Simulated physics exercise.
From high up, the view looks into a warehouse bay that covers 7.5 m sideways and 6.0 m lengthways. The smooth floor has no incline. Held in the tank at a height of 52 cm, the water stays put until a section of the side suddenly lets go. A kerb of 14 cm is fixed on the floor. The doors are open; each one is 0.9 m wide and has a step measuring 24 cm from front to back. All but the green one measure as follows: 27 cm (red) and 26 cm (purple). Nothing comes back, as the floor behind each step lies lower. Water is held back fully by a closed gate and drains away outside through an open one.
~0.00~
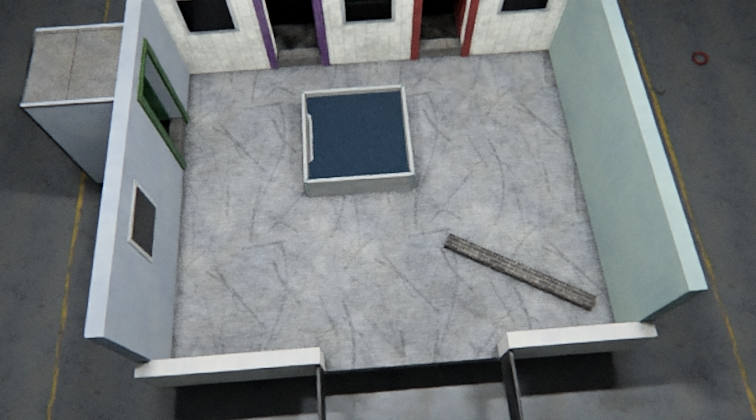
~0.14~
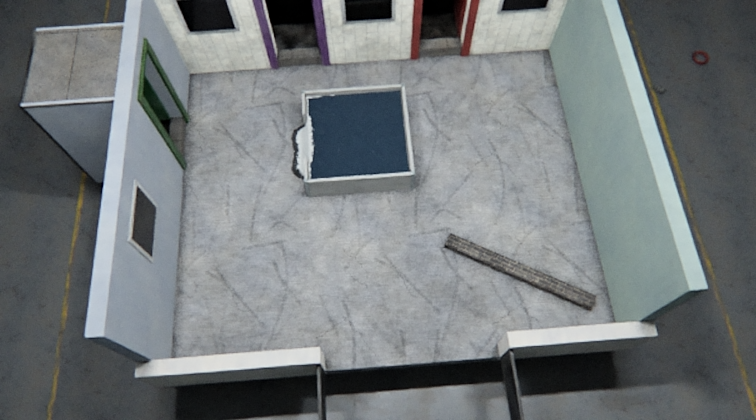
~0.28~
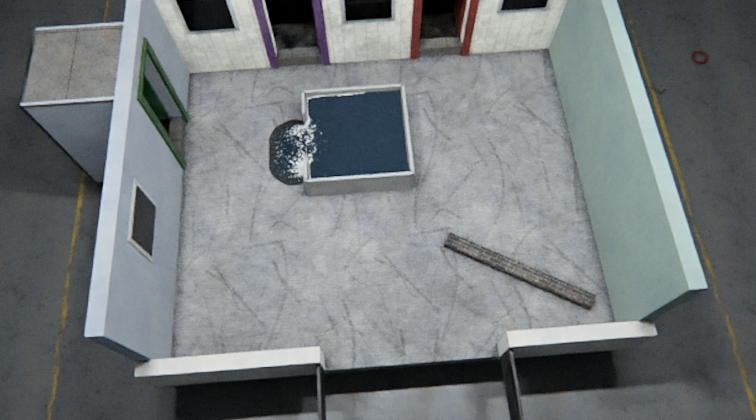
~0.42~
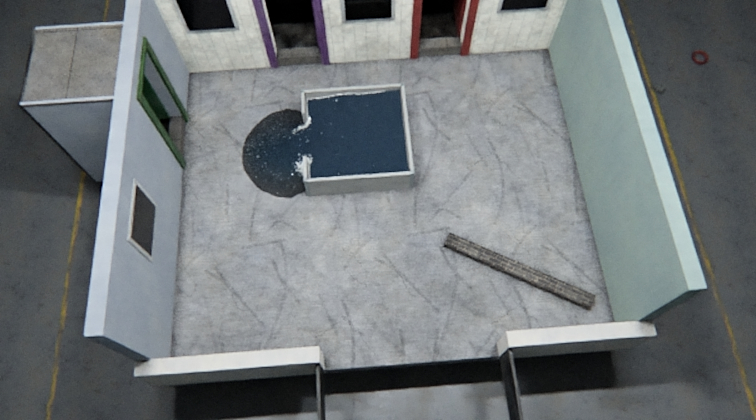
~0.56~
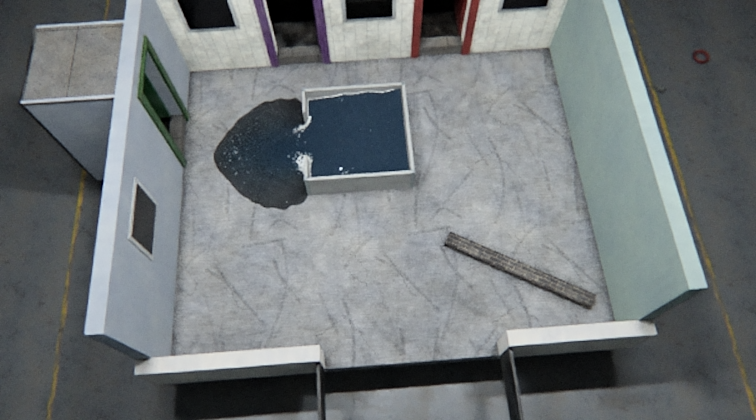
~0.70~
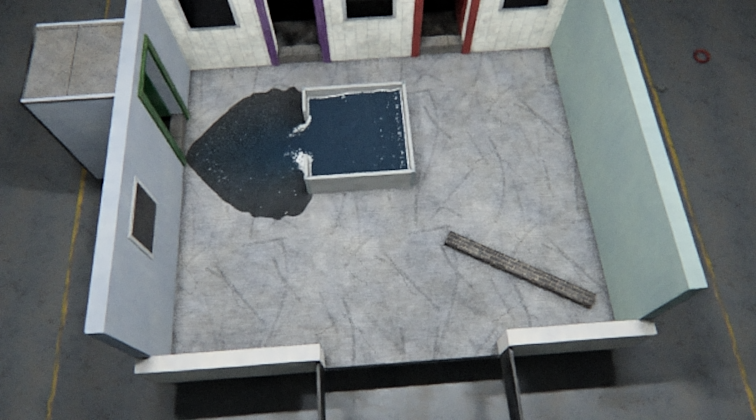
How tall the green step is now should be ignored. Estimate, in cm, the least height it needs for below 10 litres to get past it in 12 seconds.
Roughly 21 centimetres.
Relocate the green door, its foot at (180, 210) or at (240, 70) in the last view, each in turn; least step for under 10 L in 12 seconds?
Around 16 and 11.5 cm respectively.
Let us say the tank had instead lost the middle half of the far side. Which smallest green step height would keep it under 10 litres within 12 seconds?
The answer is some 9.0 cm.
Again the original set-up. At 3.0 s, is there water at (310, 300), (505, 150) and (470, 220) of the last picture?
Okay, in order that's stayed dry, stayed dry and finally stayed dry.
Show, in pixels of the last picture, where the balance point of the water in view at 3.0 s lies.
At about (283, 157).
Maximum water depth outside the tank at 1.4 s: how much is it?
Max depth: Near 26 cm.
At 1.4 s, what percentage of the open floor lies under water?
Around 15 per cent of the free floor.
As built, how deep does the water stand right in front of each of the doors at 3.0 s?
In cm: Green 17, red 0, purple 4.
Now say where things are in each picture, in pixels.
In the first picture, still water, 52 cm deep, in the tank at (356, 134); the green door at (168, 114) is dry.
In the second picture, the gap is at (309, 147), the front 0.2 m out at (298, 170); the back of the tank holds 52 cm.
In the third picture, the gap is at (309, 147), the front 0.7 m out at (275, 171); the back of the tank holds 52 cm.
In the fourth picture, the front is at (247, 156), 1.2 m from the gap at (308, 147); 1.5 m2 of floor is wet, 52 cm left at the back.
In the fifth picture, the gap is at (309, 145), the front 1.7 m out at (219, 157); the back of the tank holds 50 cm.
In the sixth picture, the gap is at (309, 144), the front 2.3 m out at (191, 158); the back of the tank holds 44 cm; the green door at (168, 111), 2.5 m from the gap, is still 0.3 m from the nearest water.
After 1.4 s water covers 15 % of the floor, deepest (26 cm) near (297, 148); 24 cm at the green door, 0 litres in over its 24 cm step.
After 3.0 s water covers 25 % of the floor, deepest (24 cm) near (190, 79); 17 cm at the green door, 1 litre in over its 24 cm step.
After 12.0 s water covers 95 % of the floor, deepest (7 cm) near (601, 332); 6 cm at the green door, 1 litre in over its 24 cm step.
At the green door as built, the water arrived by 0.8 s and peaked near 25 cm at 1.6 s.
Run again over the same 12 s with other heights there, 31 litres in over 17.5 cm, 1 litre over 24 cm. The limit of 10 litres is kept from about 21 cm up.
